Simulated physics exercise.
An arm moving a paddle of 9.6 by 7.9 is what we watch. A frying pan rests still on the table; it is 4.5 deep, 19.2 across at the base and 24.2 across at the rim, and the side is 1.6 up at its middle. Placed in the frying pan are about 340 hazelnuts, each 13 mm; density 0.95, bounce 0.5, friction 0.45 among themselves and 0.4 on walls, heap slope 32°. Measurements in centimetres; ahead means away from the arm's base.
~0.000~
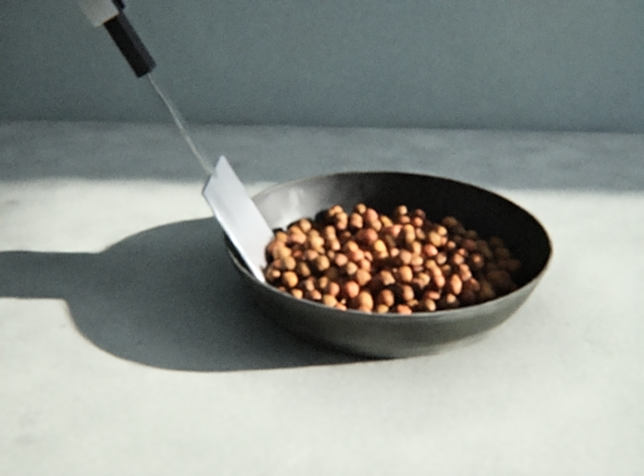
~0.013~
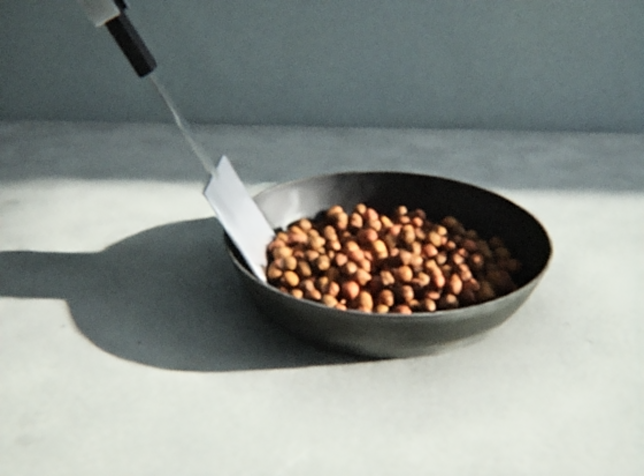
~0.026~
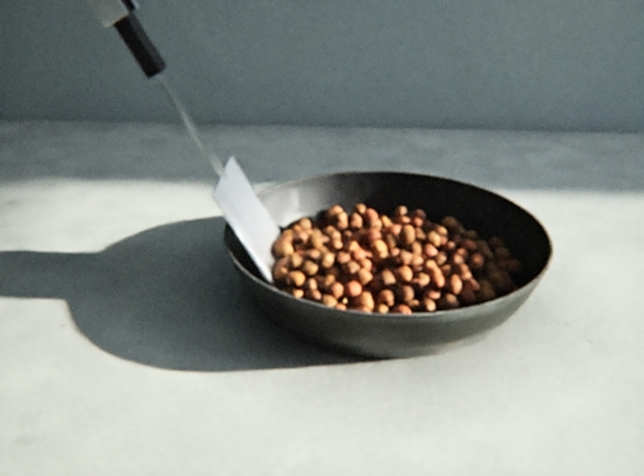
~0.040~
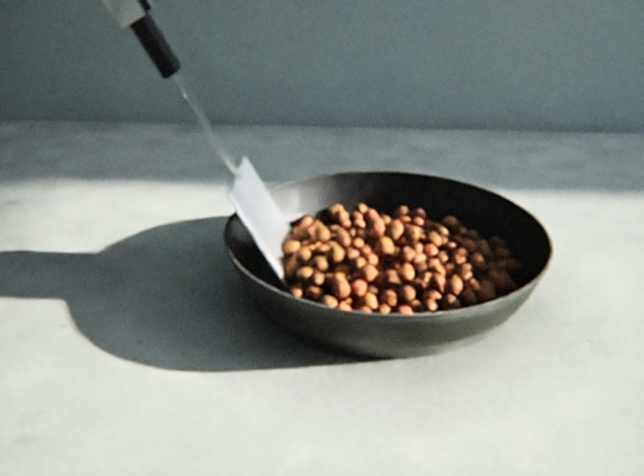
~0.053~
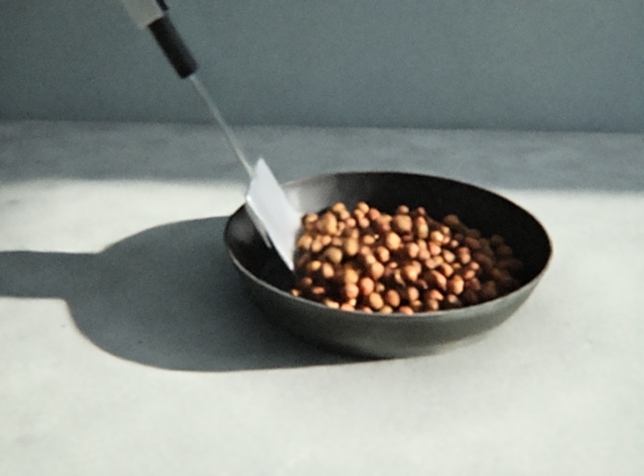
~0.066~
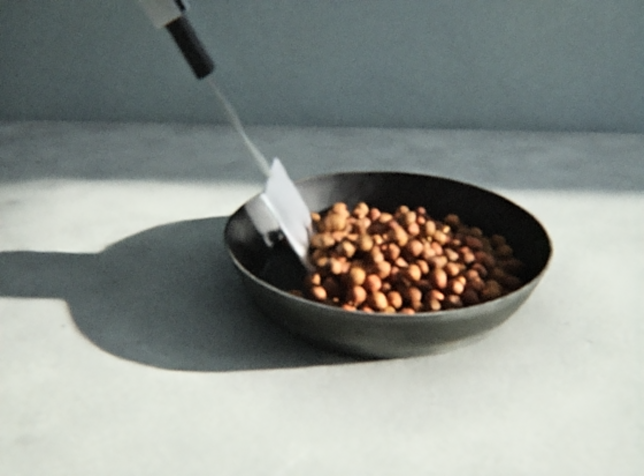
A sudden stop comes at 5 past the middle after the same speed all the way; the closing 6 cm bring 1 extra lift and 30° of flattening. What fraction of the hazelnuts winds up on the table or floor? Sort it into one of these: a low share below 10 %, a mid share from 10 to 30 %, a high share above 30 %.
A low share, below 10 %.
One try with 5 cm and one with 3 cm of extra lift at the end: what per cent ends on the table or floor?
10 and 5 per cent.
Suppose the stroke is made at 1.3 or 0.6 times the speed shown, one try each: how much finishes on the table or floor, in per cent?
Roughly 5 per cent on the first try and 0 per cent on the second.
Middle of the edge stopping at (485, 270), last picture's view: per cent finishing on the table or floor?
Approximately 10 per cent, I reckon.
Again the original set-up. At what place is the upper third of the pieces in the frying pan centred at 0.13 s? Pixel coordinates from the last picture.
About pixel (419, 245).
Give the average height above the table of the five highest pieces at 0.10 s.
They are near 6 cm up.
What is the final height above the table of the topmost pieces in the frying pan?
Some 5.5 cm above the table.
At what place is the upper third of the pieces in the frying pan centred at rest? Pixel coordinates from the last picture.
You'll find it at about (481, 249).
By 0.10 s, sloping 60°, highest piece 6 above the table; 335 in the frying pan.
By 0.13 s, sloping 48°, highest piece 7 above the table; 335 in the frying pan.
By 0.35 s, sloping 31°, highest piece 5 above the table; 334 in the frying pan, 1 on the table or floor.
By 1.40 s, sloping 31°, highest piece 5 above the table; 334 in the frying pan, 1 on the table or floor.
Final count, 334 in the frying pan, 1 on the table or floor. That is 0 % on the table or floor.
